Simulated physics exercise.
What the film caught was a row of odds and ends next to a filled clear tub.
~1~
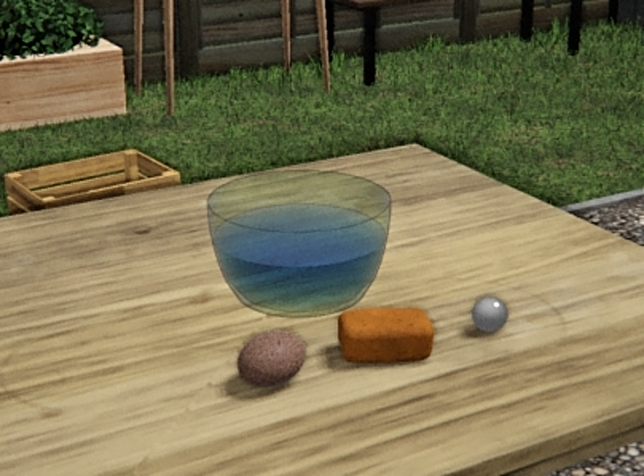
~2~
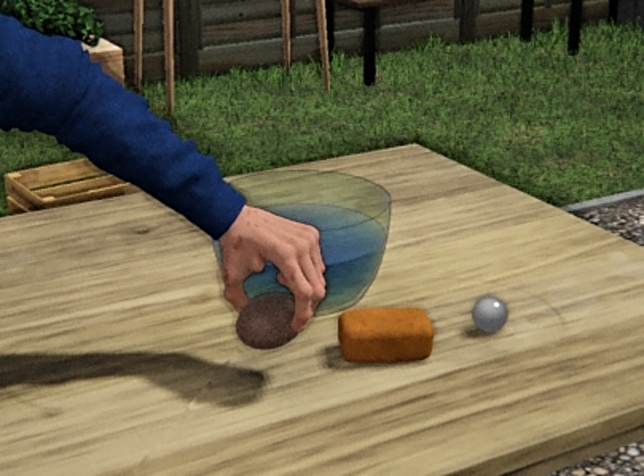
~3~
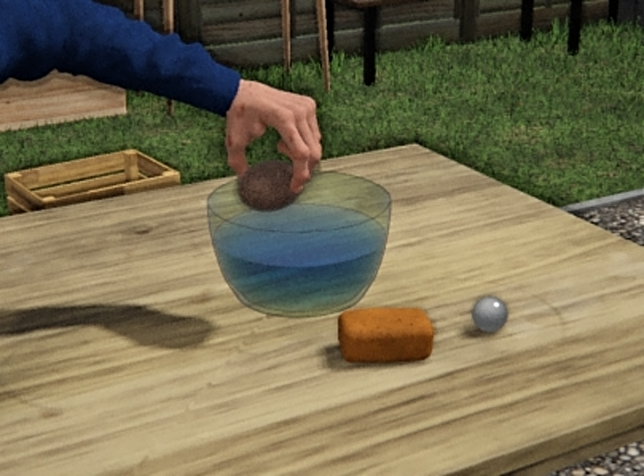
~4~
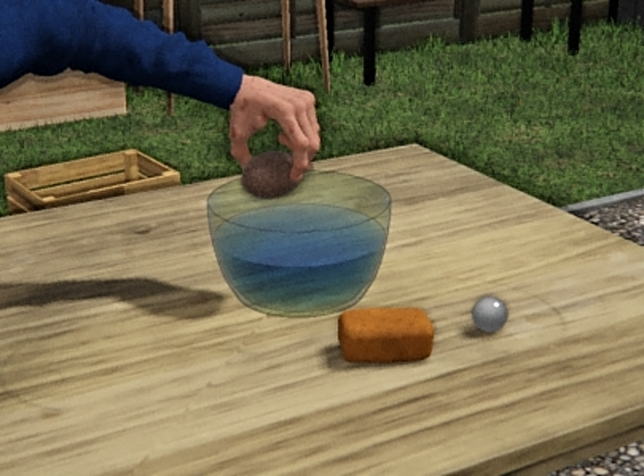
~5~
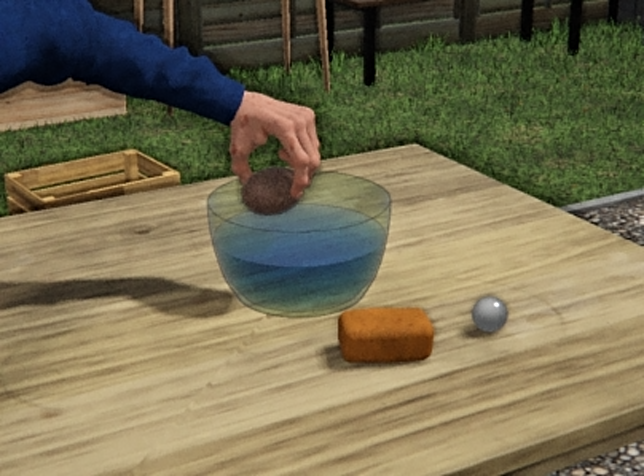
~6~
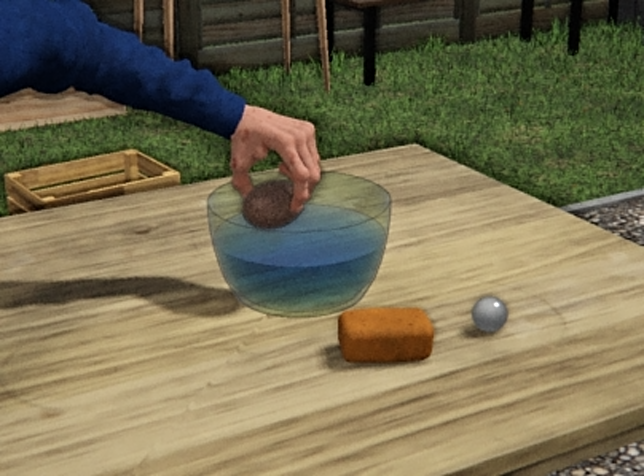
On a wooden table in a grassy yard, a stone, an orange-brown bread roll and a grey ball sit by a clear tub of blue water. A hand in a blue sleeve picks up the stone, carries it above the tub, then lowers it to just over the water.
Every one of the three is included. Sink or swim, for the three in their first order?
Taking them in turn, the left one goes under, the middle one keeps afloat and the right one goes under.
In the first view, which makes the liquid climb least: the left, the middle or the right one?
My answer: The item at the right end.
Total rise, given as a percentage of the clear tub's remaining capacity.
Estimate: Around 16 %.
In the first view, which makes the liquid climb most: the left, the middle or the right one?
That is the leftmost piece.
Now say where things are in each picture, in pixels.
In the first picture, the row from the left; stone (272, 359); bread roll (384, 335); steel ball (490, 314).
In the second picture, a hand picks up the stone; stone (271, 321); steel ball (490, 314).
In the third picture, it is carried over; stone (271, 185); bread roll (384, 335).
In the fourth picture, it is above the clear tub; stone (272, 174); steel ball (490, 314).
In the fifth picture, it comes down; stone (273, 190); bread roll (384, 335).
In the sixth picture, it is just over the surface; stone (273, 204); bread roll (384, 335); steel ball (490, 314).
Shortly, the stone ends at the bottom.
Then, the bread roll bobs at the top.
At the finish, the steel ball ends at the bottom; afloat, bread roll.
